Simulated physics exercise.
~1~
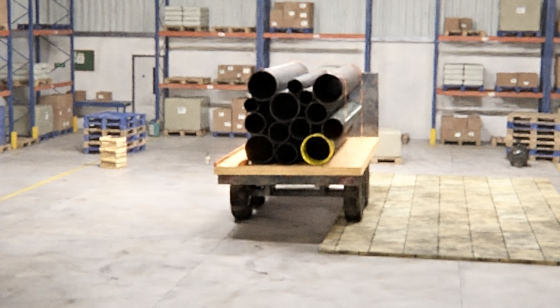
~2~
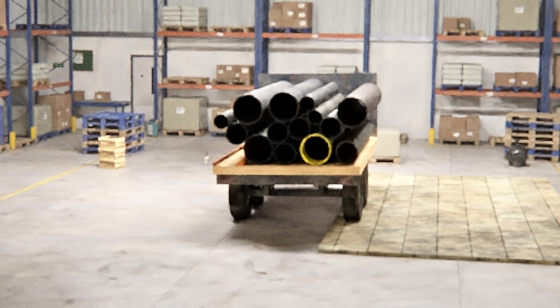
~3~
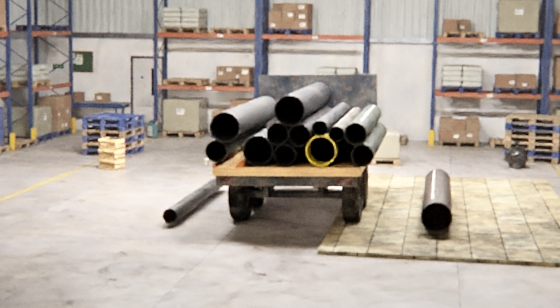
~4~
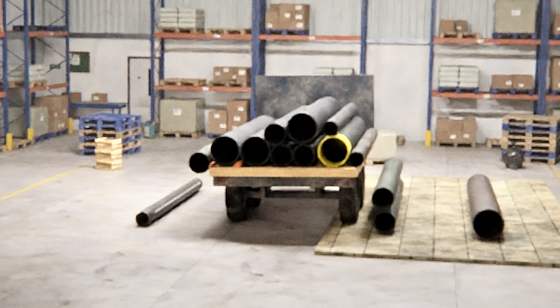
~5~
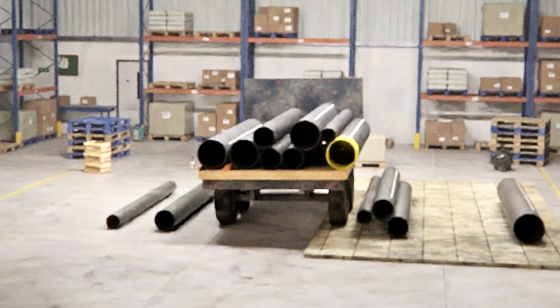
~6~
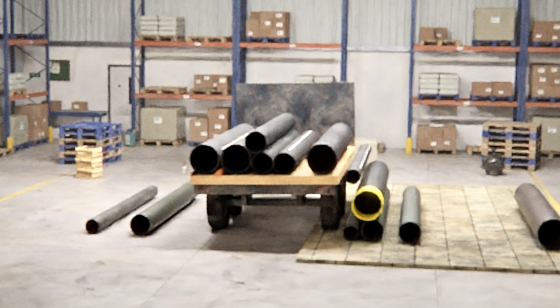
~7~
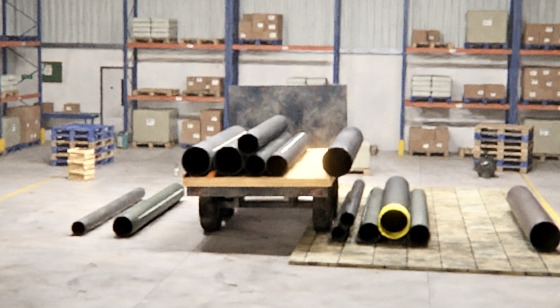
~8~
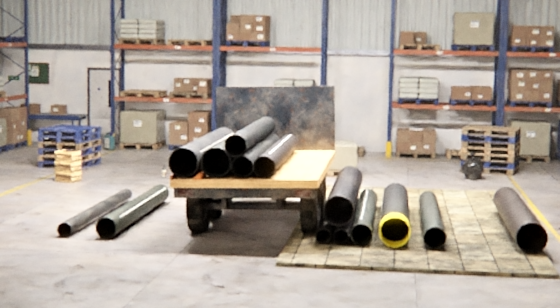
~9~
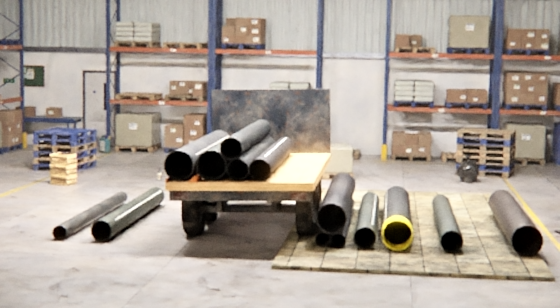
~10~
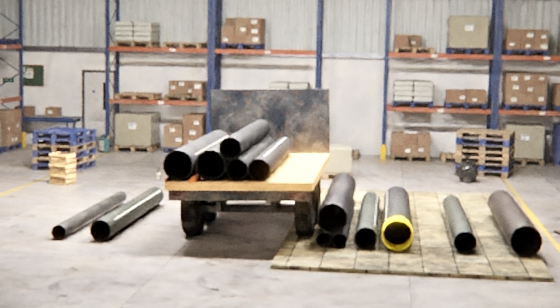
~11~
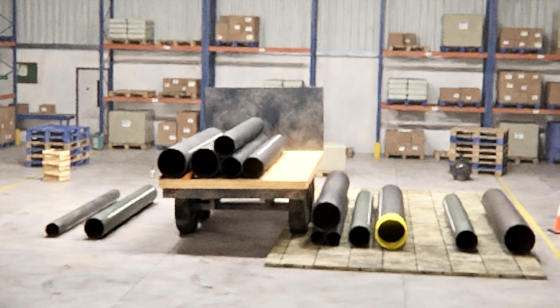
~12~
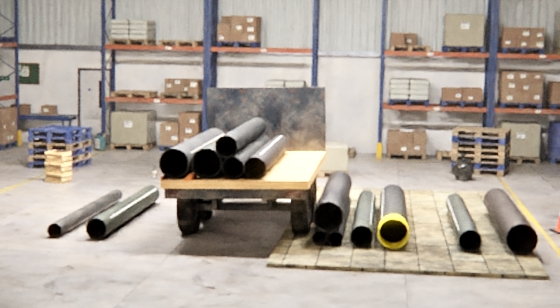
In a warehouse, stacked black pipes roll off both sides of a trailer, leaving several aboard.
